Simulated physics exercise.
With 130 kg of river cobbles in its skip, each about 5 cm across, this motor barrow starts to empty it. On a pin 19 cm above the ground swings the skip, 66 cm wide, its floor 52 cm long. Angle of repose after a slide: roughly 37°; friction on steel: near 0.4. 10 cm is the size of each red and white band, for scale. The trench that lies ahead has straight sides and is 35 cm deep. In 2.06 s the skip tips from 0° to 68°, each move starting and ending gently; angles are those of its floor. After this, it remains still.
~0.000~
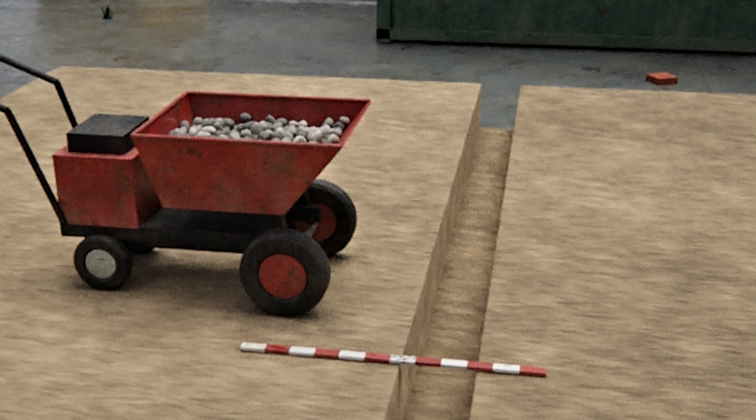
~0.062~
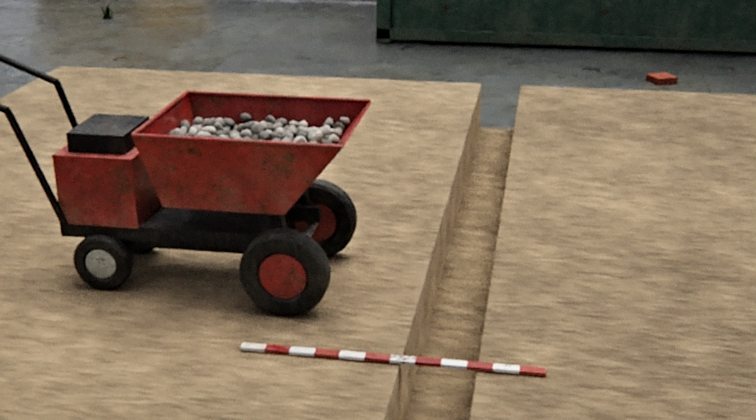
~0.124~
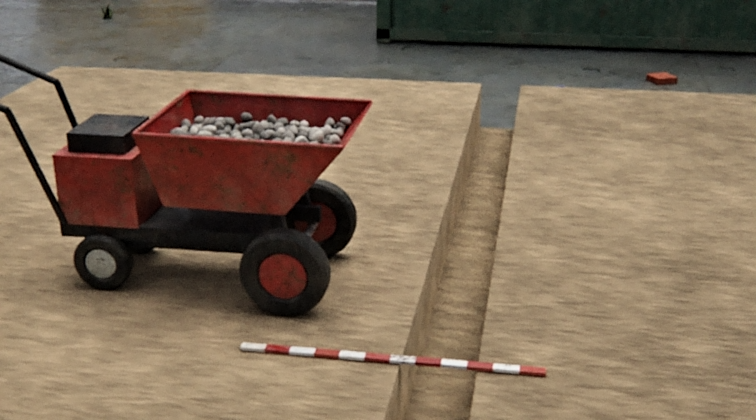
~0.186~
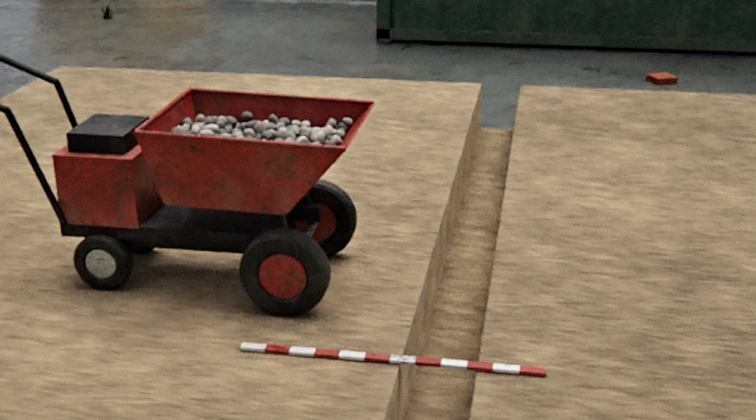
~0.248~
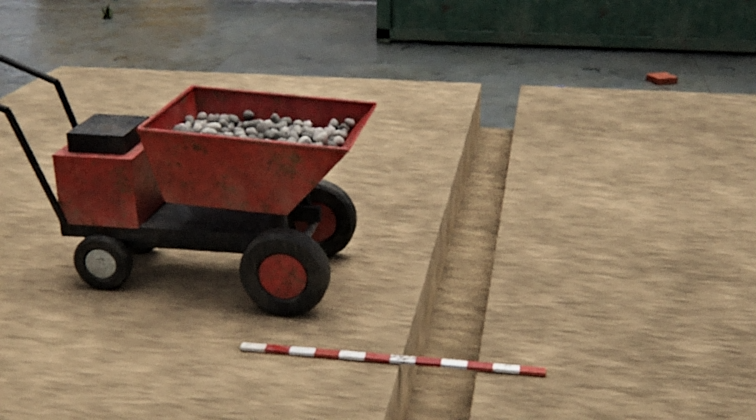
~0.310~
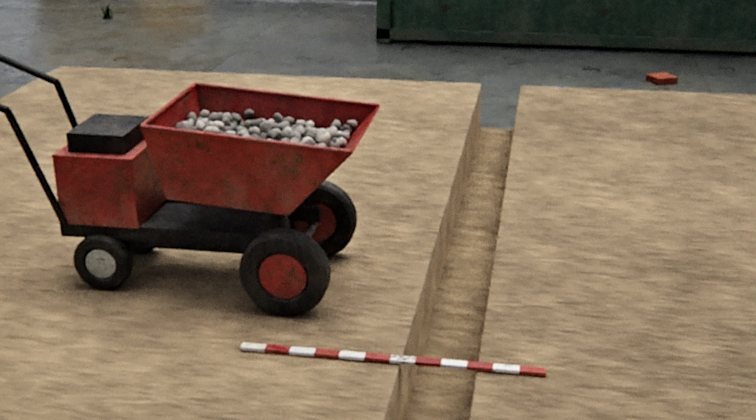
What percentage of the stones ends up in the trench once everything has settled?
About 77 per cent.
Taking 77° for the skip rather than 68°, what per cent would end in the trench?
Then close to 80 per cent.
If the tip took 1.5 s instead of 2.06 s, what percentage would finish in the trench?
Roughly 75% would finish there.
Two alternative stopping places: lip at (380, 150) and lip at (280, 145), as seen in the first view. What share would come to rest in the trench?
Near 40 per cent from the first place, 85 from the second.
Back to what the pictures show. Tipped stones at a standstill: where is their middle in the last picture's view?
(469, 338).
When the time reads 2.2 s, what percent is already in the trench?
By that point it's something like 25 in a hundred.
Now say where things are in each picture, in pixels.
The skip is at 0°, its lip at (341, 147); the top of the load is at (270, 131), in the first picture.
The skip is at 0°, its lip at (341, 147); the top of the load is at (262, 130); the stones move at 0.0 m/s on average, in the second picture.
The skip is at 1°, its lip at (343, 148); the top of the load is at (256, 128); the stones move at 0.1 m/s on average, in the third picture.
Lip at (345, 149), floor tilted 2°, highest stones at (245, 126); the stones move at 0.1 m/s on average, in the fourth picture.
Lip at (348, 151), floor tilted 3°, highest stones at (238, 125); the stones move at 0.2 m/s on average, in the fifth picture.
Lip at (351, 153), floor tilted 4°, highest stones at (241, 124); the stones move at 0.2 m/s on average, in the sixth picture.
After 1.5 s the floor is at 57°; 100 % in the skip; the foremost stones are at (426, 235).
After 2.2 s the floor is at 68°; 60 % in the skip, 25 % in the trench, 14 % past the trench; the foremost stones are at (561, 301).
After 2.5 s the floor is at 68°; 33 % in the skip, 43 % in the trench, 23 % past the trench; the foremost stones are at (624, 313).
After 4.5 s the floor is at 68°; 0 % in the skip, 77 % in the trench, 23 % past the trench; the foremost stones are at (644, 316).
